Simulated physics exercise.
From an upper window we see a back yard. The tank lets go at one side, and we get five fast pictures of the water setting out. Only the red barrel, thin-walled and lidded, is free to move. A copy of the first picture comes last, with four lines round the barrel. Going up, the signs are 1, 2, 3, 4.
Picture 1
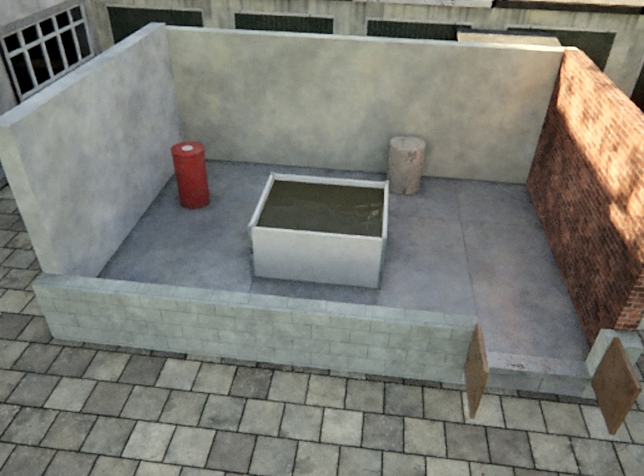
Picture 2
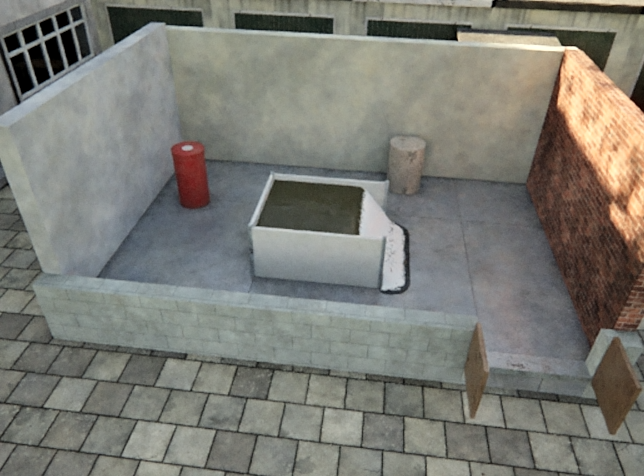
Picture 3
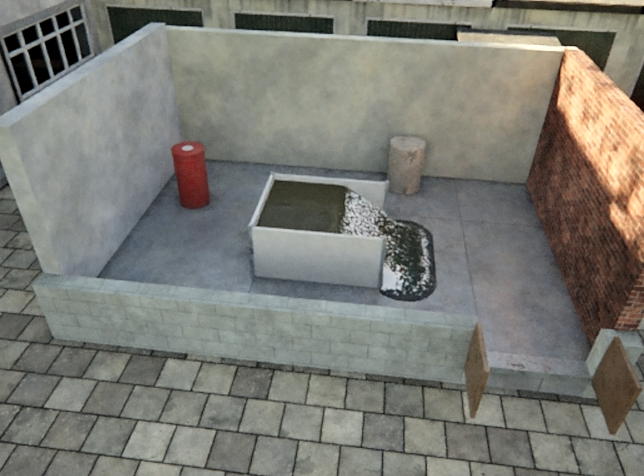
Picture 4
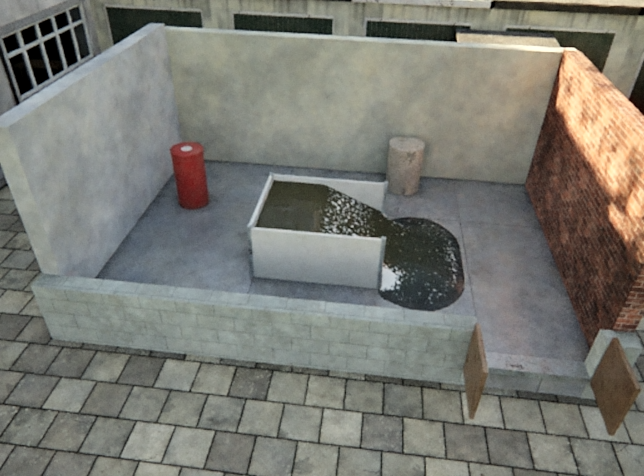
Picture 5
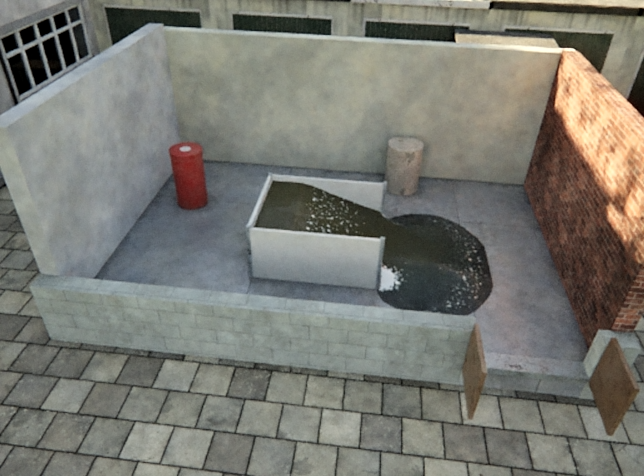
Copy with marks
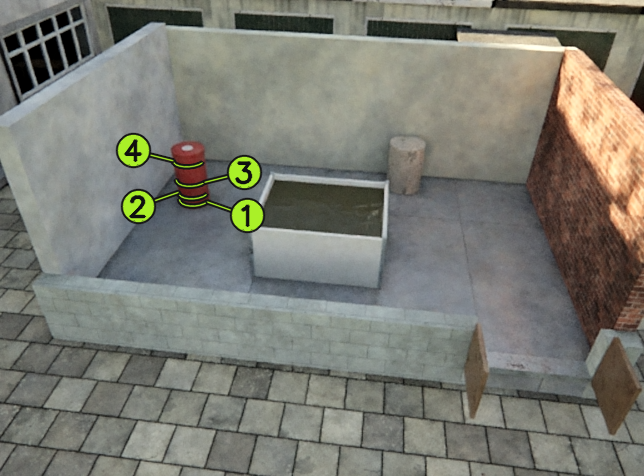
In a walled back yard, dark water pours from a tank's right side and spreads outward.
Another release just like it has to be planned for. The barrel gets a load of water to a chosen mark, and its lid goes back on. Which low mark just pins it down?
That is level 1.
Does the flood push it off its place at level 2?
No.
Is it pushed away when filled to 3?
No, that is safe.
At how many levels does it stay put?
All of them.
In lime, 1 at (190, 206); 2 at (188, 198); 3 at (187, 186); 4 at (184, 166); from the bottom up 1, 2, 3, 4.
For level 1, it does not move.
For level 2, it does not move.
For level 3, it does not move.
For level 4, it does not move.
